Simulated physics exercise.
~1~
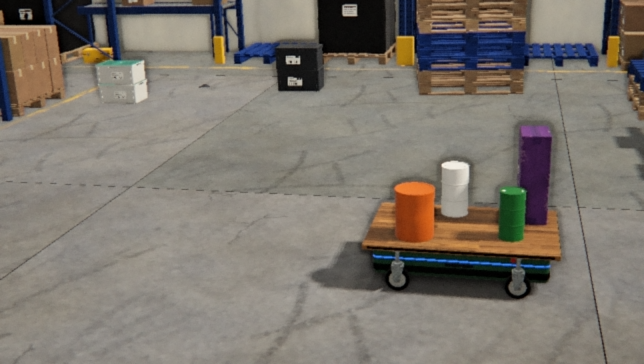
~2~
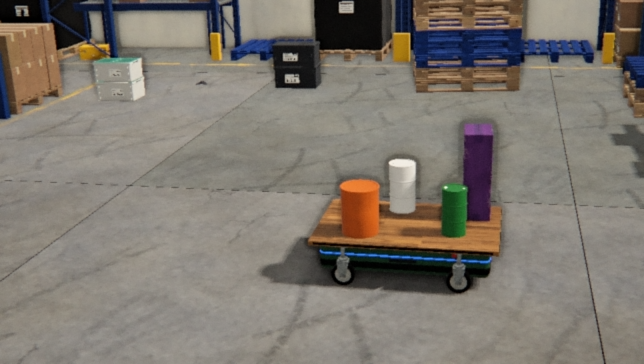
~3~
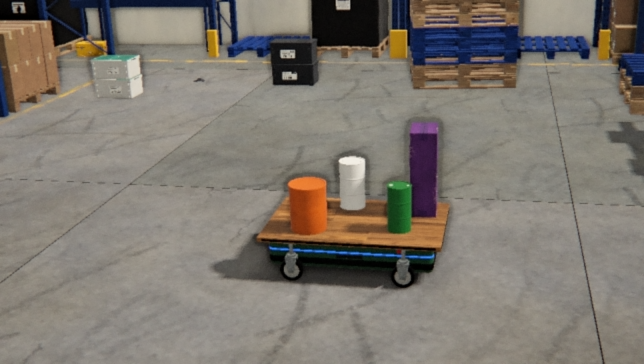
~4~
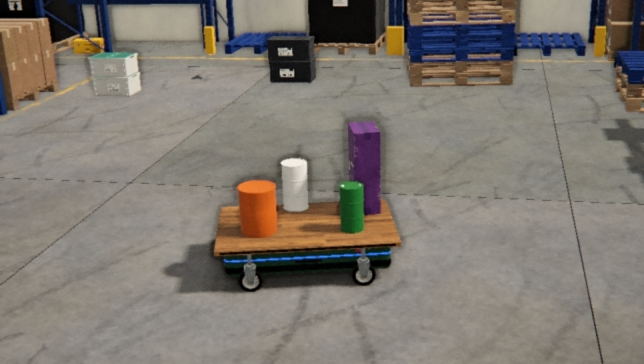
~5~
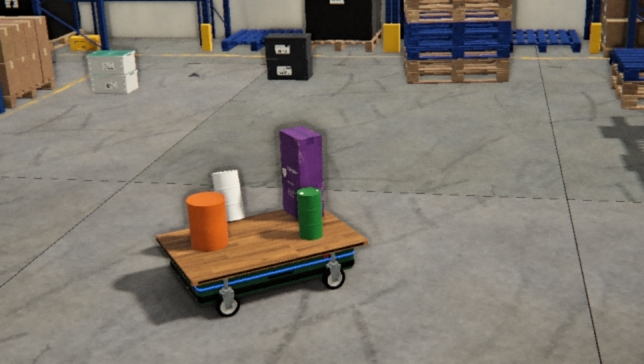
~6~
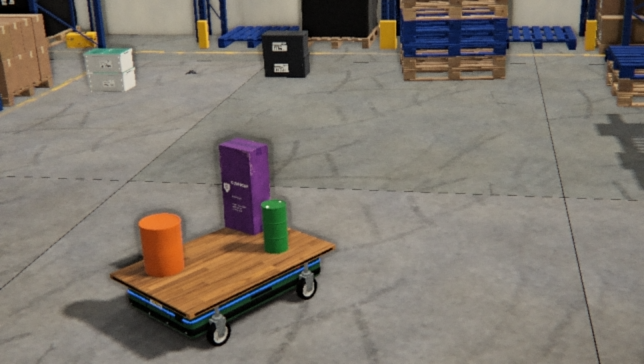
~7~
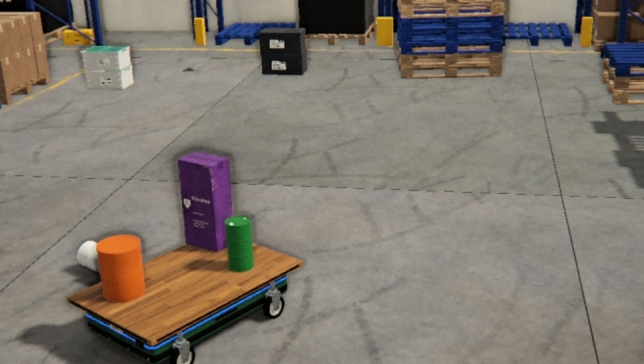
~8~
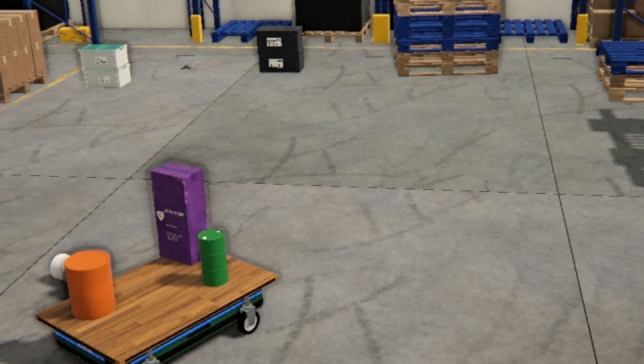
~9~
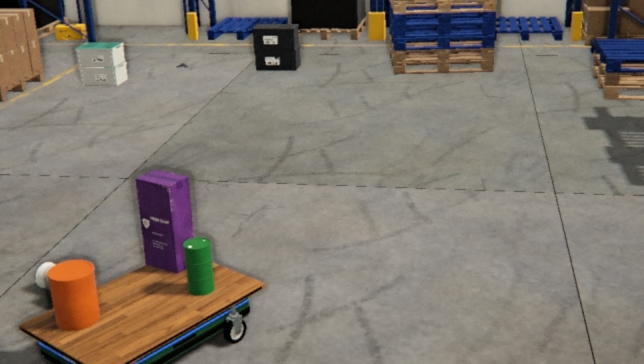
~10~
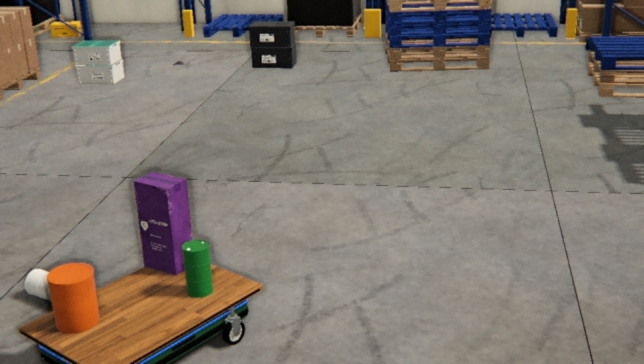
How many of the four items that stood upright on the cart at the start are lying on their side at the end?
One of the four items ends up lying on its side, and it is the white canister.
A flat wooden-topped cart carrying an orange pail, a white canister, a green canister and a purple box rolled left across a warehouse floor, then curved toward the viewer; the white canister tipped off the back, and the cart stopped with the others upright.
